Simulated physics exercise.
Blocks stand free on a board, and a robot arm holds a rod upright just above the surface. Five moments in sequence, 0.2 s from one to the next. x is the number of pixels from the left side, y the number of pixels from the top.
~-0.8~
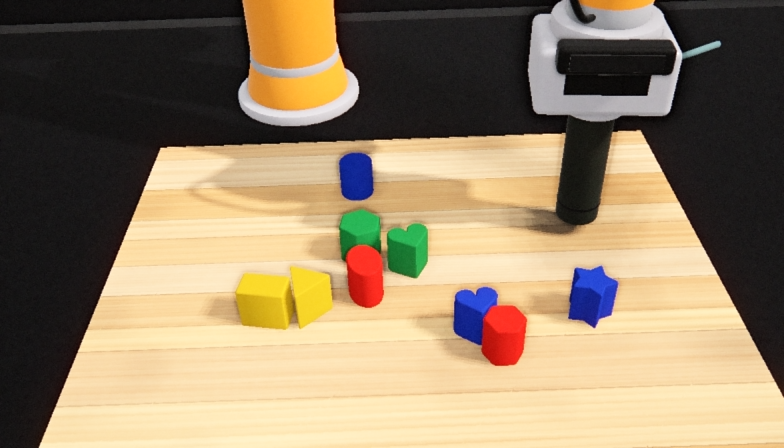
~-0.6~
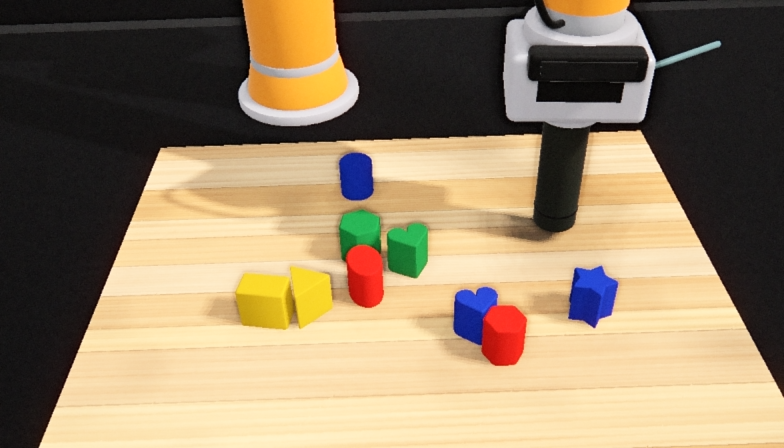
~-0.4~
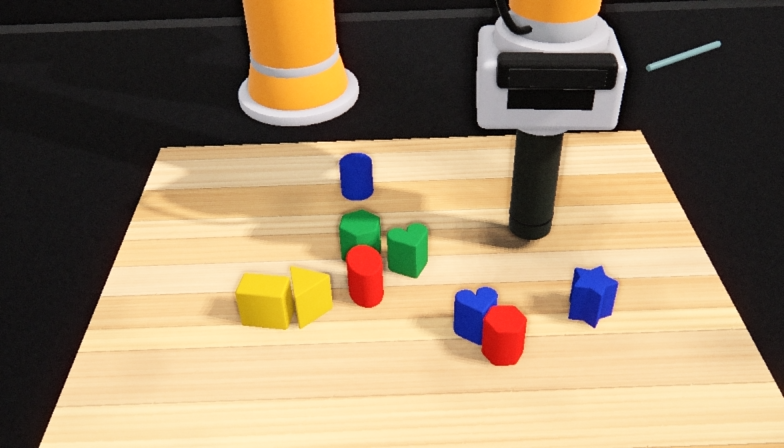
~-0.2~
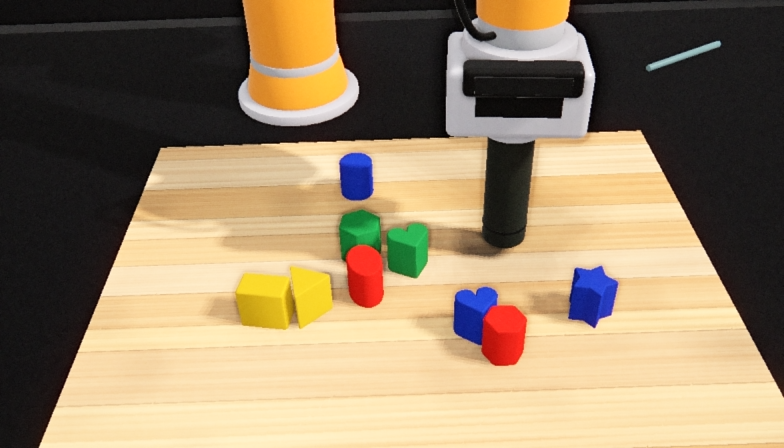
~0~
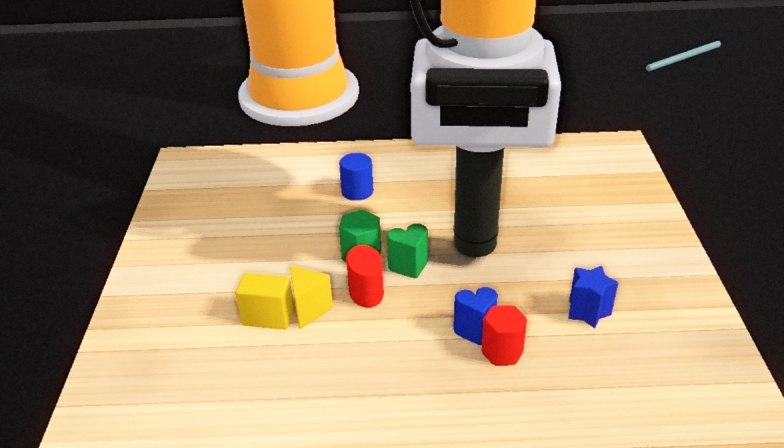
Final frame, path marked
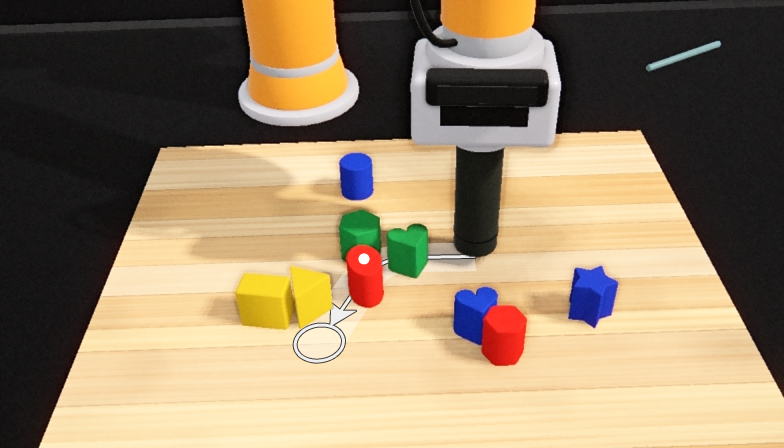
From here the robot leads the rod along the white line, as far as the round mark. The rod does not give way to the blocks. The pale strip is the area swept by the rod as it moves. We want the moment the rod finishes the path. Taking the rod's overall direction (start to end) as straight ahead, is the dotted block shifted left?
Yes - that is the case.
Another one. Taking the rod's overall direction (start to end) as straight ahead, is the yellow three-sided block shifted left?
I believe so.
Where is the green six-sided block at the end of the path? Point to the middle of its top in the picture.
My best guess is (336, 221).
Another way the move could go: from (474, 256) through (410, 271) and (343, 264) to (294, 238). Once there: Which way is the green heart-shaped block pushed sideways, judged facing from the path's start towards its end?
Moves left.
The drawn path runs from (474, 256) by way of (404, 258) and (354, 291) to (319, 343); the dot is on the red oval block.
On the path given first. One third of the way, rod (403, 246); green six-sided block (350, 220), turned 25° clockwise; red oval block (355, 265), turned 30° anticlockwise; green heart-shaped block (368, 241), turned 35° anticlockwise.
Two thirds of the way, rod (353, 279); yellow three-sided block (296, 289), turned 25° clockwise; green six-sided block (336, 221), turned 70° clockwise; red oval block (343, 287), turned 70° anticlockwise; green heart-shaped block (312, 261), turned 30° anticlockwise.
At the end, rod (318, 330); yellow three-sided block (275, 310), turned 75° clockwise; green six-sided block (336, 221), turned 70° clockwise; red oval block (329, 341), turned 125° anticlockwise; green heart-shaped block (303, 265).
